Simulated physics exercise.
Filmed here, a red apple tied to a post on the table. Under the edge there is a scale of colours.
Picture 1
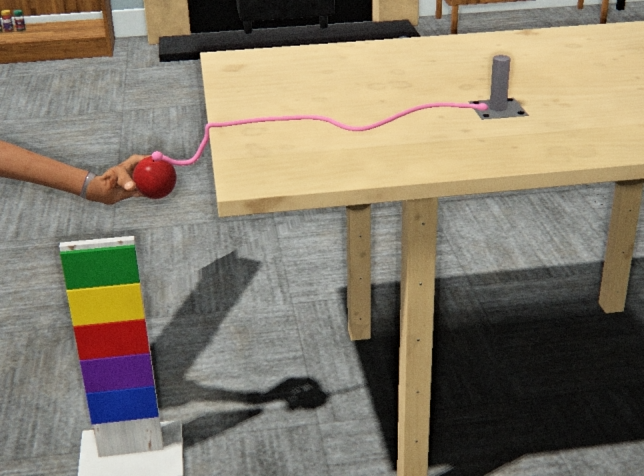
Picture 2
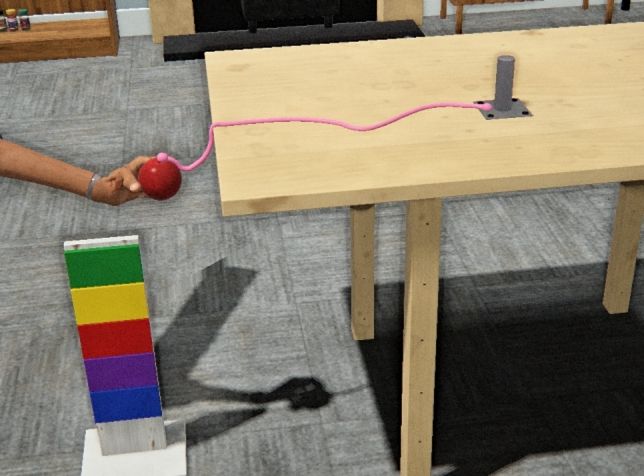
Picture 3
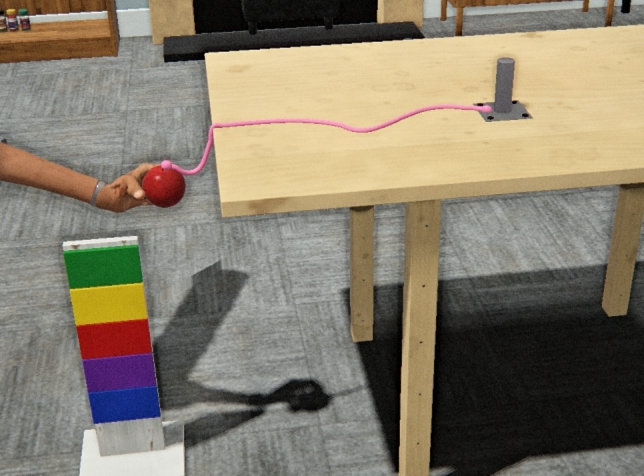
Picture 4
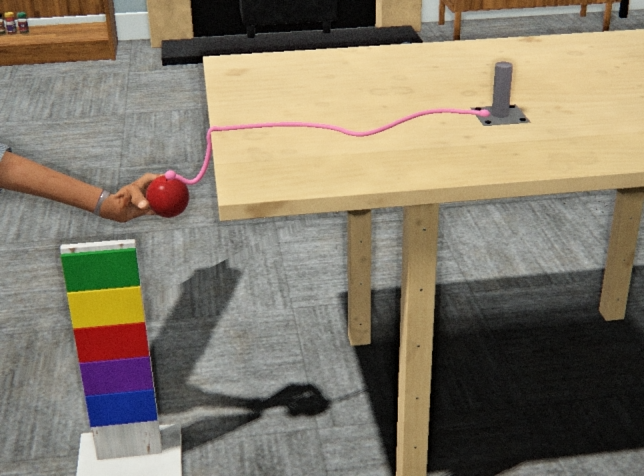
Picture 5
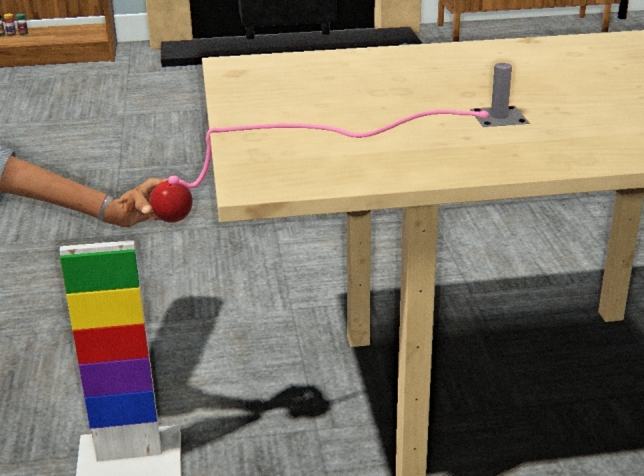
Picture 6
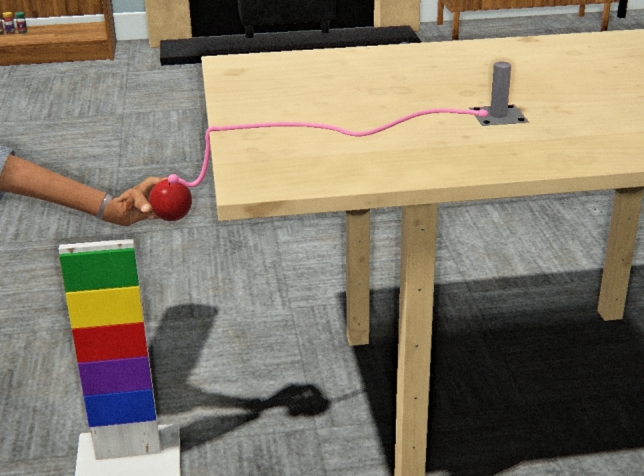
A hand reaching in from the left holds a red apple, tied by a pink lead to a grey post on a pale wooden table, seen from slightly above in a grey-carpeted room. Below the apple stands an upright scale banded green, yellow, red, purple and blue. The hand lowers the apple slightly while easing it right, then stays nearly still, as the view shifts faintly.
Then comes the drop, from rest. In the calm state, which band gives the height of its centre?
The green band gives it.
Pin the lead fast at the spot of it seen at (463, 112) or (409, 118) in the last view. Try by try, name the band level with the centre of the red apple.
Each in turn comes out as green, green.
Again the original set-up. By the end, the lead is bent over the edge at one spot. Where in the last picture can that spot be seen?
Go for the one at (233, 128).
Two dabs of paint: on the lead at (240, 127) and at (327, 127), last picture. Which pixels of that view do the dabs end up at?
First near (212, 139), second near (301, 129).
Soon after, apple near (226, 257); level with green.
Then, apple near (203, 261); level with green.
At rest, apple near (220, 261); level with green. Its centre hangs level with the green band.
